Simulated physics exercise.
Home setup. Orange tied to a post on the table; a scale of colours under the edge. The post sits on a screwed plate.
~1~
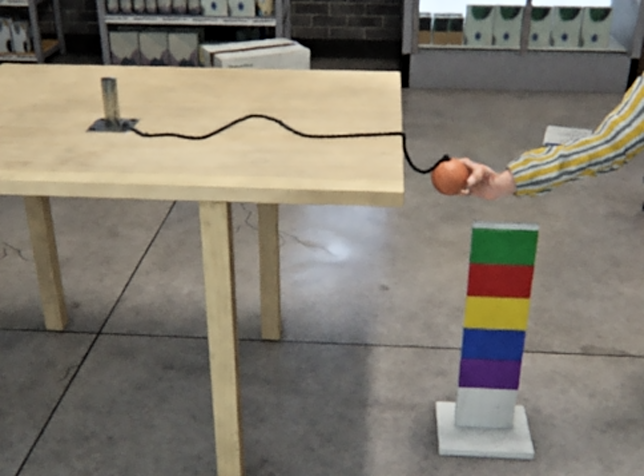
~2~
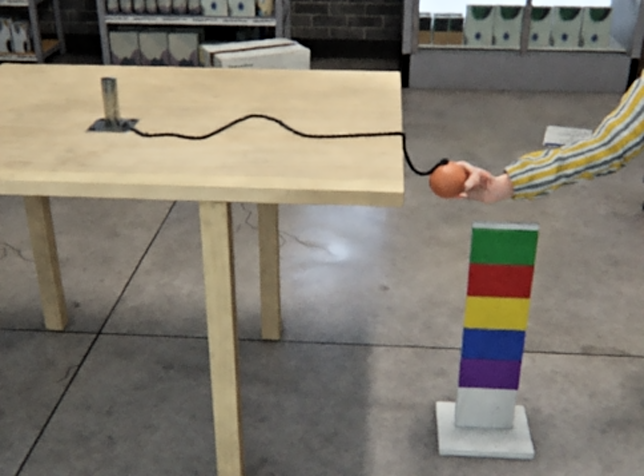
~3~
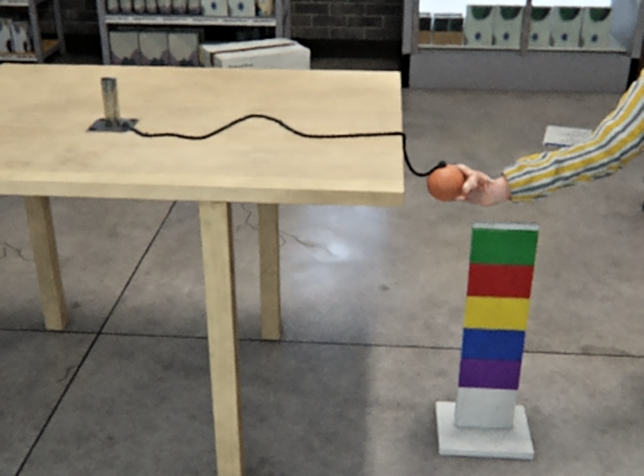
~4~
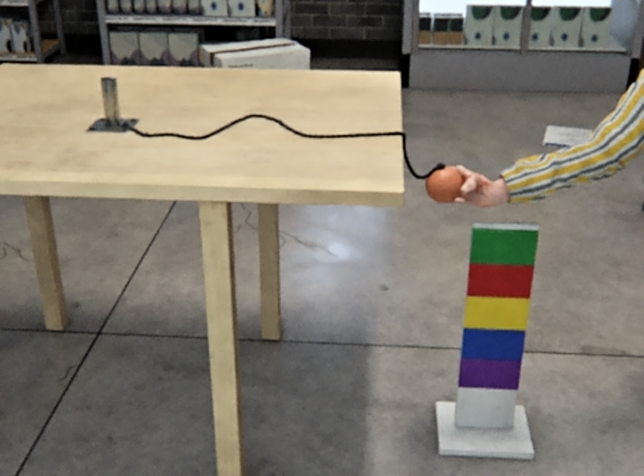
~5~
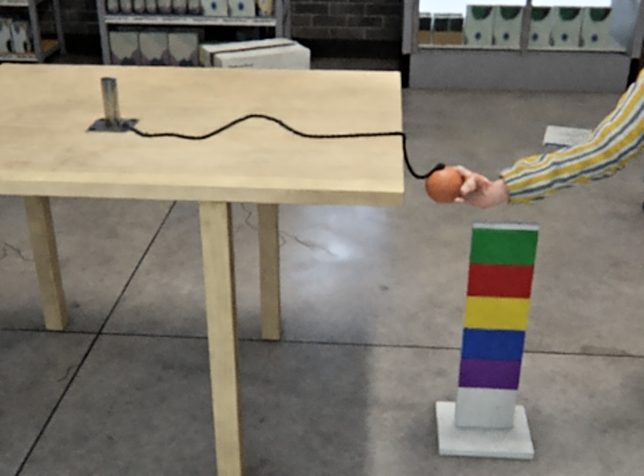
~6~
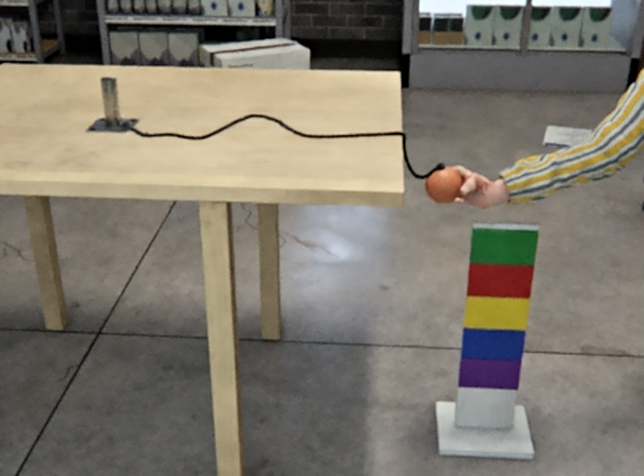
In a room with a concrete floor and stocked shelves against a brick wall, a fixed camera looks slightly down at a pale wooden table. A black cord runs in waves from a metal post on the tabletop over the right edge to an orange, held by a striped-sleeved hand above an upright colour-banded board. The hand shifts the orange very slightly left, then keeps it nearly still.
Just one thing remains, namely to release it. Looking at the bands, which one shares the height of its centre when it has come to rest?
The yellow one shares that height.
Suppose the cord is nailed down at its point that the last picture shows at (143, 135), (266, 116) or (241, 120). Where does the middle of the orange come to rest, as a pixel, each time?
Taking them in turn, I'd expect around (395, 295), (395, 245) and finally (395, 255).
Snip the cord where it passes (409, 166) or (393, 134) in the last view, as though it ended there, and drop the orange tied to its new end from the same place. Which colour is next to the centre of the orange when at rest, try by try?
First try: Red; second try: Green.
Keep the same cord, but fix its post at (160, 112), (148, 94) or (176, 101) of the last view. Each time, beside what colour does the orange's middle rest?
For the first it is blue, for the second yellow, for the third blue.
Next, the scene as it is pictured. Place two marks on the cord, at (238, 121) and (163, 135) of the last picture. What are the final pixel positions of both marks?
Roughly at (298, 128), and the other roughly at (195, 126).
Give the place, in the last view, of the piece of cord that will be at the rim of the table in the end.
It's the one at (300, 134).
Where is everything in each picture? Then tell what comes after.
Orange (450, 177); green (504, 248); red (500, 282); yellow (497, 314); blue (493, 345); purple (490, 375), in the first frame.
Orange (447, 180); cord through (143, 136) (211, 135) (261, 117) (309, 136) (389, 134), in the second frame.
Orange (445, 183), in the third frame.
Orange (444, 185); cord through (143, 136) (211, 135) (261, 117) (309, 136) (389, 134), in the fourth frame.
Orange (443, 185), in the fifth frame.
Orange (443, 185); cord through (143, 136) (211, 135) (261, 117) (309, 136) (389, 134), in the sixth frame.
Soon after, orange near (415, 290); level with red.
Then, orange near (378, 303); level with yellow.
At rest, orange near (395, 308); level with yellow. At yellow.
